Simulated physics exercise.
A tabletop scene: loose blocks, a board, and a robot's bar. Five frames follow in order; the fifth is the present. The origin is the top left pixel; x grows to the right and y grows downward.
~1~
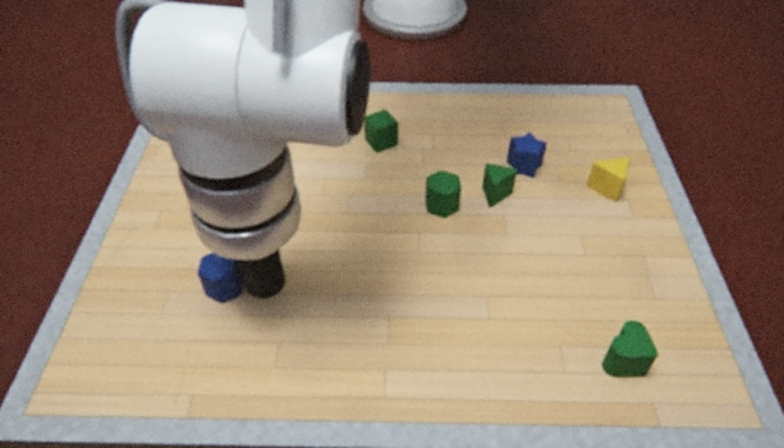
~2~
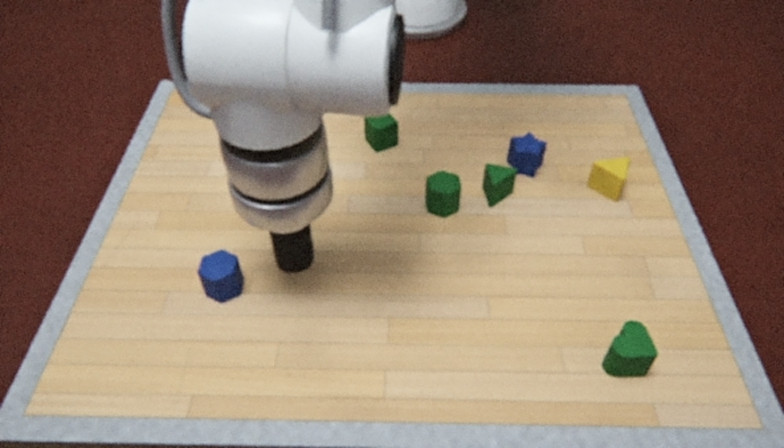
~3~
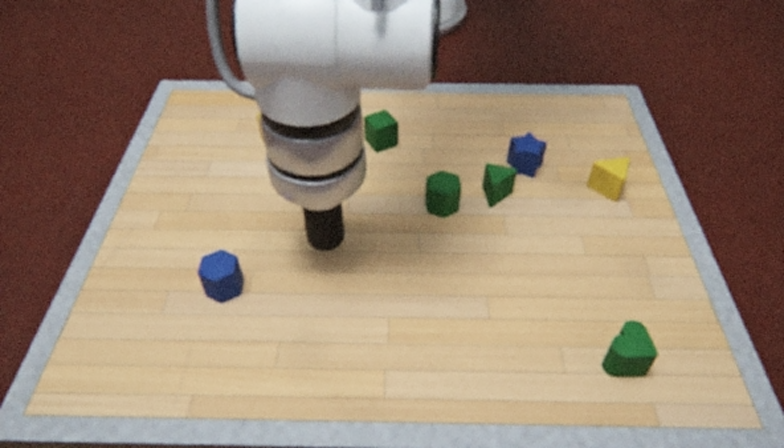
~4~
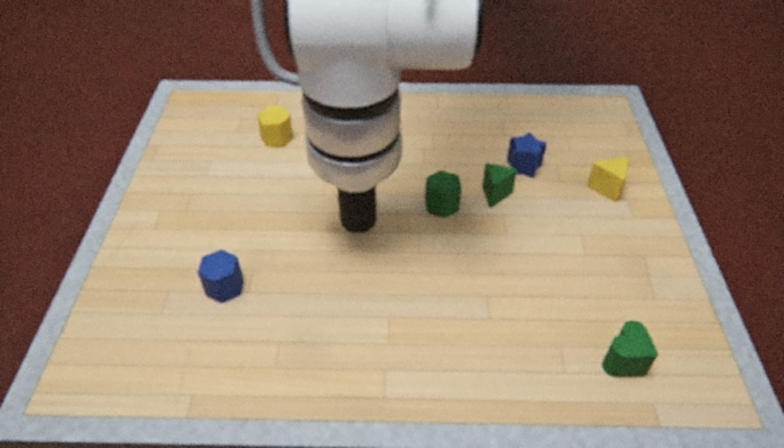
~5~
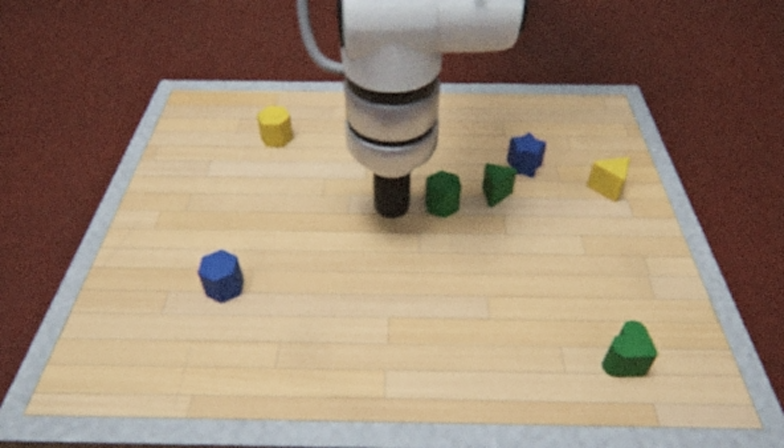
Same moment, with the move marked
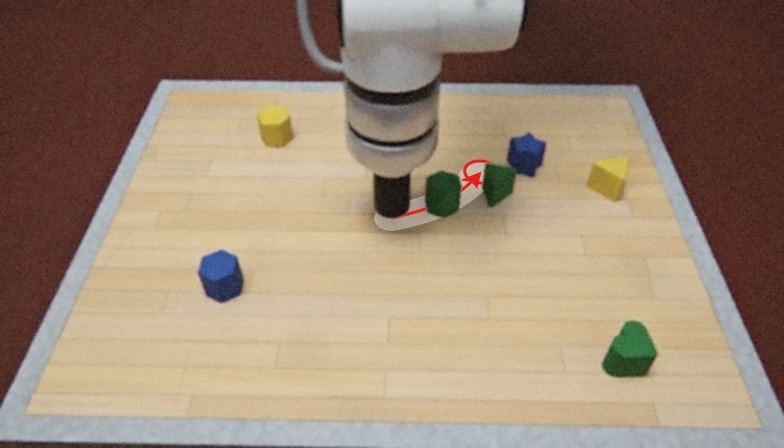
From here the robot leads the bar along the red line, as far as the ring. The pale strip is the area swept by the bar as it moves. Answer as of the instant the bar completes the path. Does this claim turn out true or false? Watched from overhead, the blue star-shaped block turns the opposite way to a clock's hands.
True.
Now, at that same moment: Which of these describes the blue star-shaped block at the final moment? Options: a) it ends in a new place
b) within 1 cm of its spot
a - it ends in a new place.
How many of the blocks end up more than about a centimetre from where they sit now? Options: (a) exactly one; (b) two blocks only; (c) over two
That would be c.
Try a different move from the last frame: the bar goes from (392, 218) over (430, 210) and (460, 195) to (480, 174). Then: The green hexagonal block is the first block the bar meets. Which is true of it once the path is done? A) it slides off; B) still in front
Option B.
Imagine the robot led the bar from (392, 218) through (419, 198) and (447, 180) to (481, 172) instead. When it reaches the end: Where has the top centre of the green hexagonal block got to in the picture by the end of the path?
It sits at (467, 178).
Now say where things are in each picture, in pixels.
The first picture shows bar tip at (266, 284); block tops, green hexagonal block at (444, 181); green triangle at (499, 172); blue star-shaped block at (529, 143).
The second picture shows bar at (295, 259); blocks unchanged.
The third picture shows bar at (326, 238); blocks unchanged.
The fourth picture shows bar at (359, 221); blocks unchanged.
The fifth picture shows bar at (392, 207); green hexagonal block at (444, 181); green triangle at (499, 172); blue star-shaped block at (529, 143).
Path on the board, from (392, 218) over (429, 208) and (459, 192) to (481, 172).
On the path given first. One third of the way, bar at (430, 197); green hexagonal block at (462, 175).
Two thirds of the way, bar at (462, 180); green hexagonal block at (496, 161); green triangle at (524, 167), turned 15° clockwise.
At the end, bar at (483, 161); green hexagonal block at (519, 152), turned 50° clockwise; green triangle at (538, 168), turned 50° clockwise; blue star-shaped block at (540, 139), turned 30° anticlockwise.
